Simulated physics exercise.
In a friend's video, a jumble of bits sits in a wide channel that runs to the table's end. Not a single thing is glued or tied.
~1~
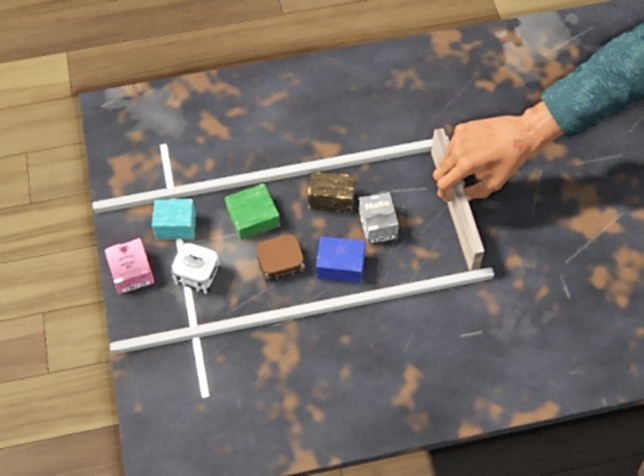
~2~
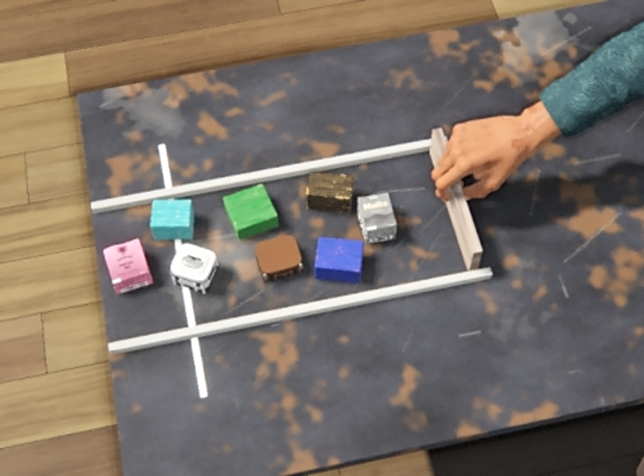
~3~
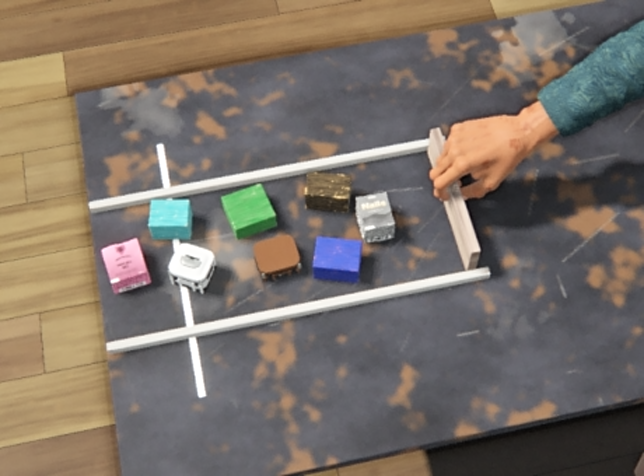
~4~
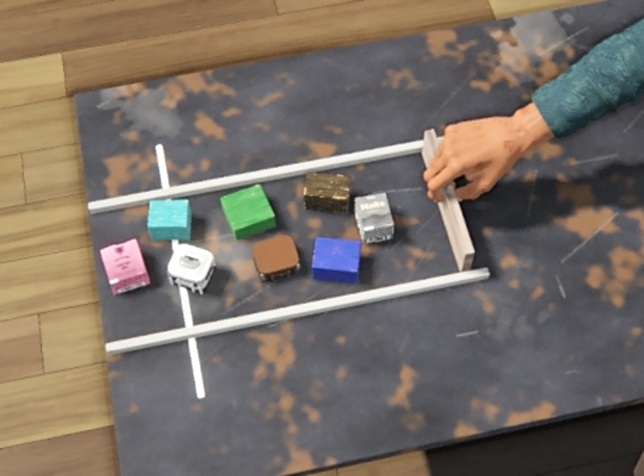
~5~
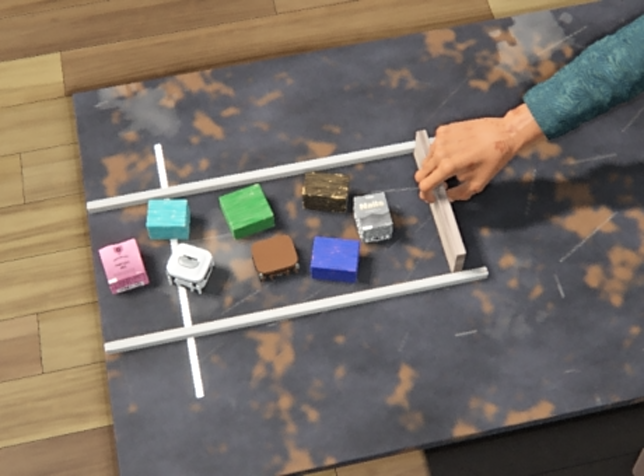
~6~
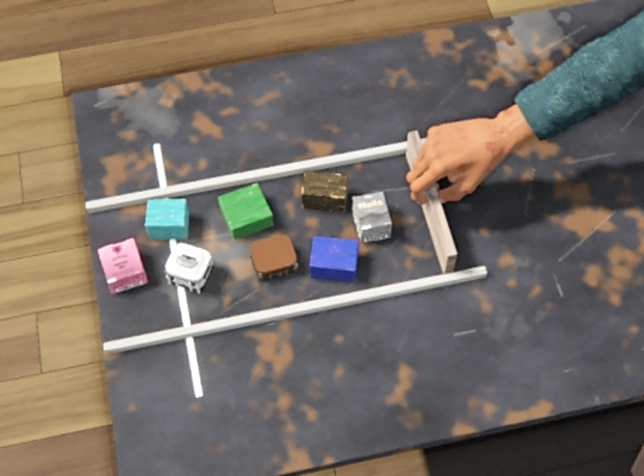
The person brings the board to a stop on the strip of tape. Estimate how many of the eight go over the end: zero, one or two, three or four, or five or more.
My estimate: Three or four.
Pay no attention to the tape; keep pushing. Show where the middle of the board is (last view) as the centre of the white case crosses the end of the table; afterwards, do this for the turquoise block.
White case: (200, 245); turquoise block: (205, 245).
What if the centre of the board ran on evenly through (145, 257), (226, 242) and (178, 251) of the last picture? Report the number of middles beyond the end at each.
Place by place: 5, 1 and 3.
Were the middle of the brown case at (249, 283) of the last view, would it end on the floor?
Here the brown case sits tight.
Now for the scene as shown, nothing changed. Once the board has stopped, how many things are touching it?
I count 3 of them.
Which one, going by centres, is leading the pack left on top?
The green block.
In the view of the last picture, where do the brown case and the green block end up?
They finish at roughly (119, 280) and (103, 241) respectively.
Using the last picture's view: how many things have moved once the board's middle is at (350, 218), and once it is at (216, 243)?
At the first place 3, at the second 8.
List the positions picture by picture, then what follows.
The first frame shows pink box (129, 266); turquoise block (174, 219); white case (196, 268); board (456, 199); tape (183, 262).
The second frame shows turquoise block (173, 220); board (455, 199).
The third frame shows white case (193, 268); blue block (338, 260).
The fourth frame shows pink box (125, 267); black block (327, 193).
The fifth frame shows turquoise block (169, 220); brown case (275, 259).
The sixth frame shows pink box (123, 266); turquoise block (168, 219); white case (190, 268); board (430, 202); tape (176, 262).
Soon after, none off yet; pink box at rest near (123, 266); turquoise block at rest near (168, 219); white case at rest near (190, 268).
Then, none off yet; pink box moving near (112, 265); turquoise block moved about its own width near (139, 226); white case moved about its own width near (151, 273).
At rest, the number that fall off is three or four; fallen, white case, turquoise block and pink box.
